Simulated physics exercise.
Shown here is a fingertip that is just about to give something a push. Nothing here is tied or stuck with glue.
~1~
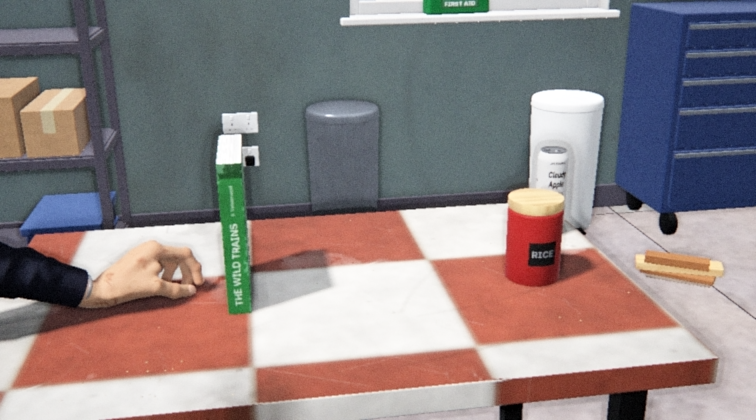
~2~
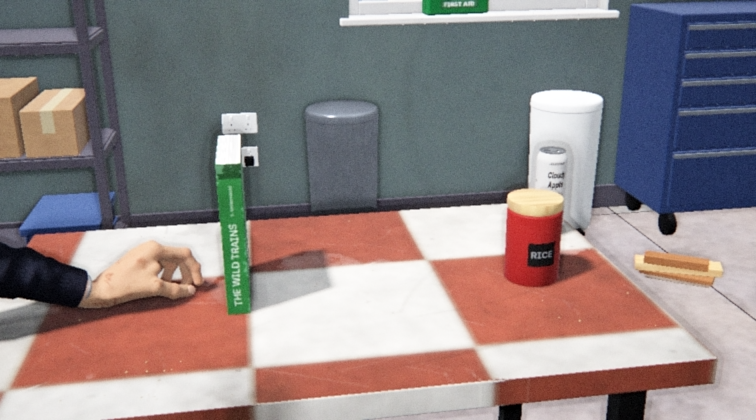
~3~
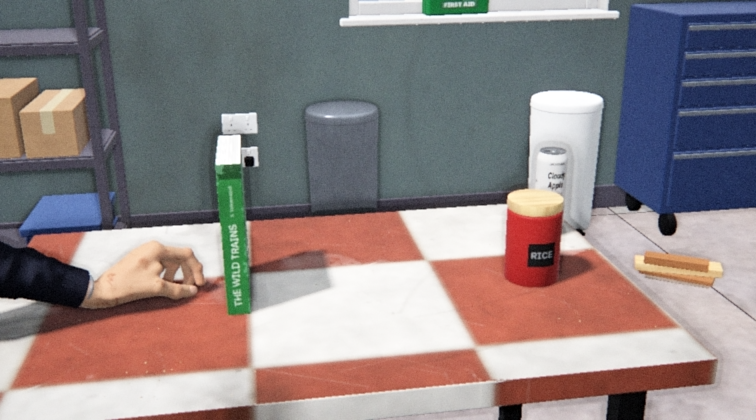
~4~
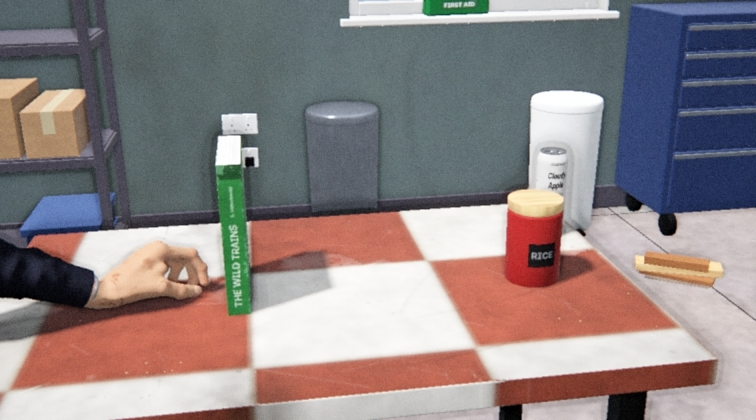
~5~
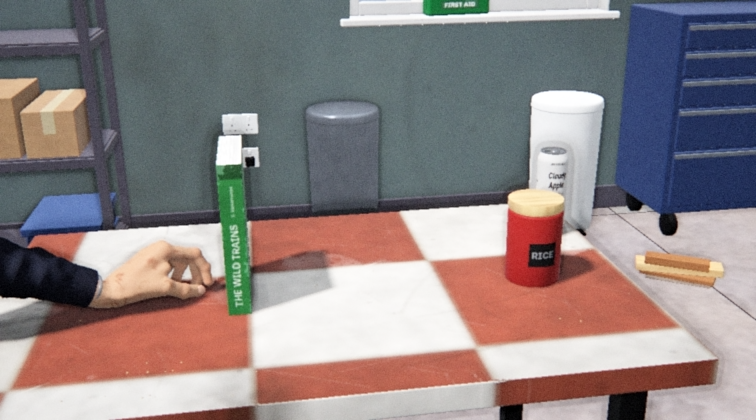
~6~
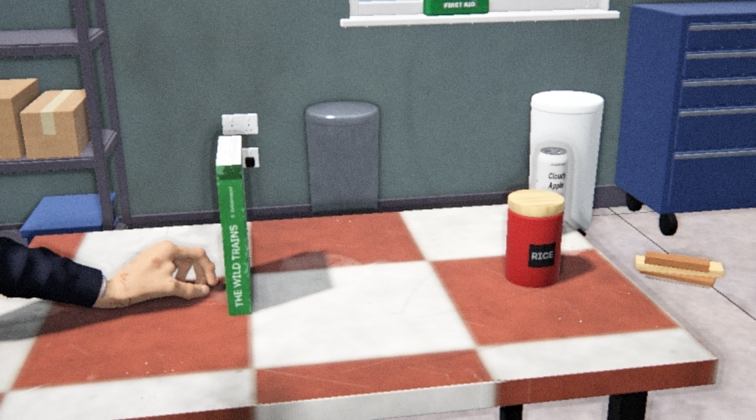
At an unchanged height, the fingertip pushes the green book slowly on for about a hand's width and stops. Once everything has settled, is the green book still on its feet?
Yes.
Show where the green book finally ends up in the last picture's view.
Pretty much around (314, 218), I'd say.
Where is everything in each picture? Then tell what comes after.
Green book (235, 222), in the first picture.
Green book (234, 223), in the second picture.
Green book (234, 223), in the third picture.
Green book (235, 223), in the fourth picture.
Green book (235, 223), in the fifth picture.
Green book (235, 224), in the sixth picture.
Then, 0.60 s later than the last frame, green book moved a little near (251, 222).
Then, 1.10 s later than the last frame, green book moved a little near (277, 220).
Then, 1.60 s later than the last frame, green book moved about its own width near (303, 219).
When it is over, moved from the start, green book. End places, in pixels of the last picture, green book near (314, 218).
